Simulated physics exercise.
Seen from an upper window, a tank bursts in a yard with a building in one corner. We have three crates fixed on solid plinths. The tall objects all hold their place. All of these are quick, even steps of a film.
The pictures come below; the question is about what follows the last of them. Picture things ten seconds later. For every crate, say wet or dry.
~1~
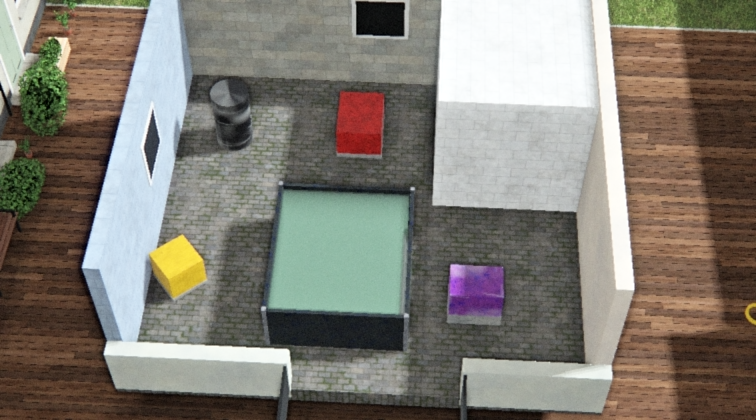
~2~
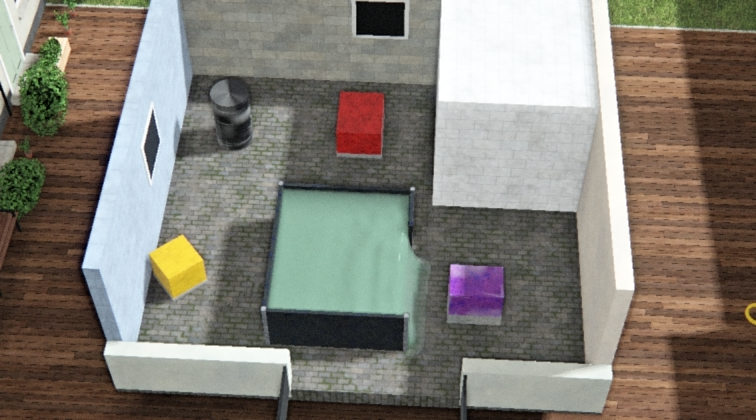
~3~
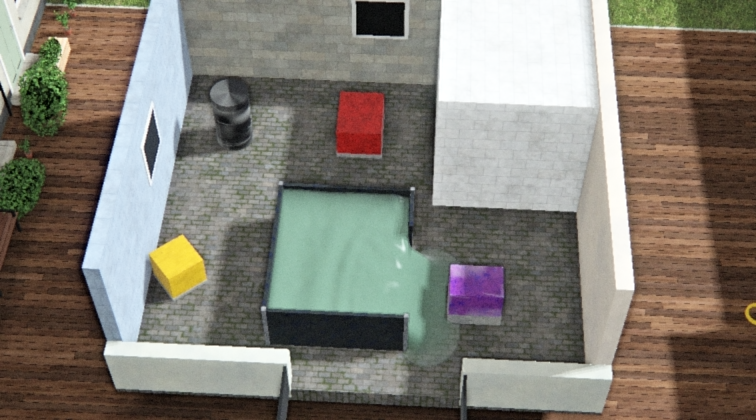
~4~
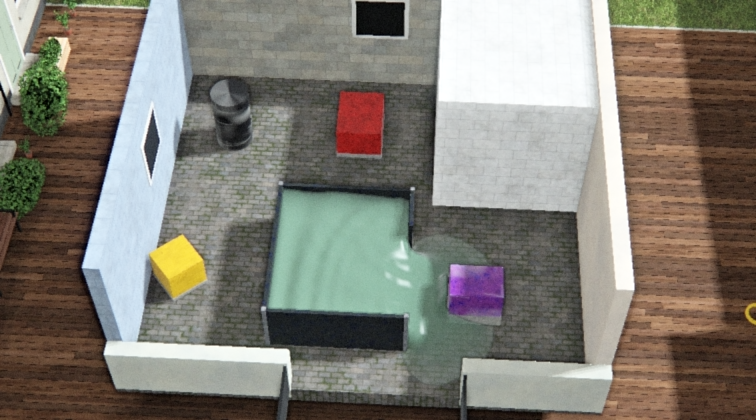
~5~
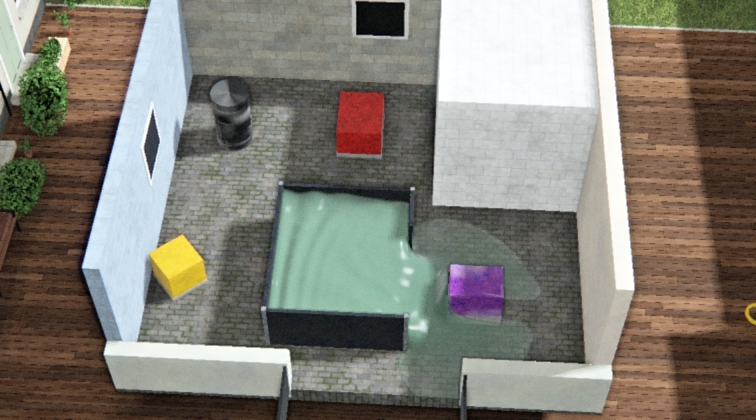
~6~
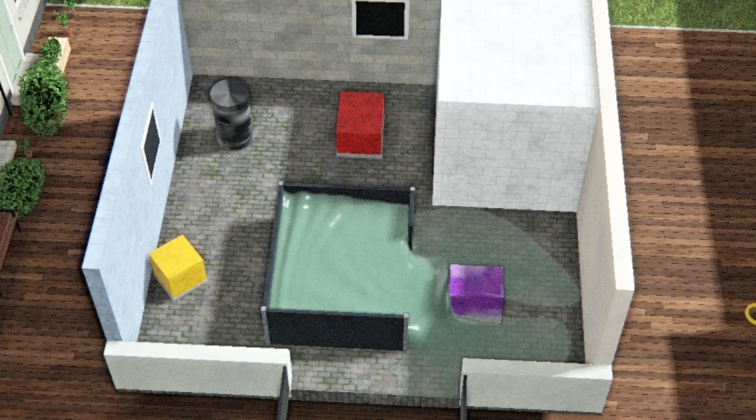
My prediction: The red crate gets dampened by the water. The yellow crate gets dampened by the water. The purple crate gets dampened by the water.
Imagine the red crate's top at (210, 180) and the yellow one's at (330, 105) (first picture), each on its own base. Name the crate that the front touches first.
Answer: The crate marked purple.
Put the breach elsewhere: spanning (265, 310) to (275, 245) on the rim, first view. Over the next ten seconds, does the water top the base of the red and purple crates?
As I see it, the red one gets reached, and the purple one is not reached.
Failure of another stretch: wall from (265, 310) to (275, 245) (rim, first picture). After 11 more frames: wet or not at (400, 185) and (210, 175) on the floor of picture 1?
First spot left untouched, second spot inundated.
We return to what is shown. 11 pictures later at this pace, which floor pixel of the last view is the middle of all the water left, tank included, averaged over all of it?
I'd say around (434, 290).
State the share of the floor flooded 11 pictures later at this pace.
Roughly 35 percent, I reckon.
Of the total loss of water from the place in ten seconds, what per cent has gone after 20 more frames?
Note - share reached: 35 %.
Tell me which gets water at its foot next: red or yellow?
It's the crate marked red here.
A moment on, water covers 30 % of the floor; the red crate not reached, the yellow crate not reached, the purple crate water round its plinth.
Next, water covers 35 % of the floor; the red crate not reached, the yellow crate not reached, the purple crate water round its plinth.
Then, water covers 40 % of the floor; the red crate water round its plinth, the yellow crate not reached, the purple crate water round its plinth.
Later, water covers 70 % of the floor; the red crate water round its plinth, the yellow crate water round its plinth, the purple crate water round its plinth.
In the end, water covers 90 % of the floor; the red crate was topped, the yellow crate was topped, the purple crate was topped.
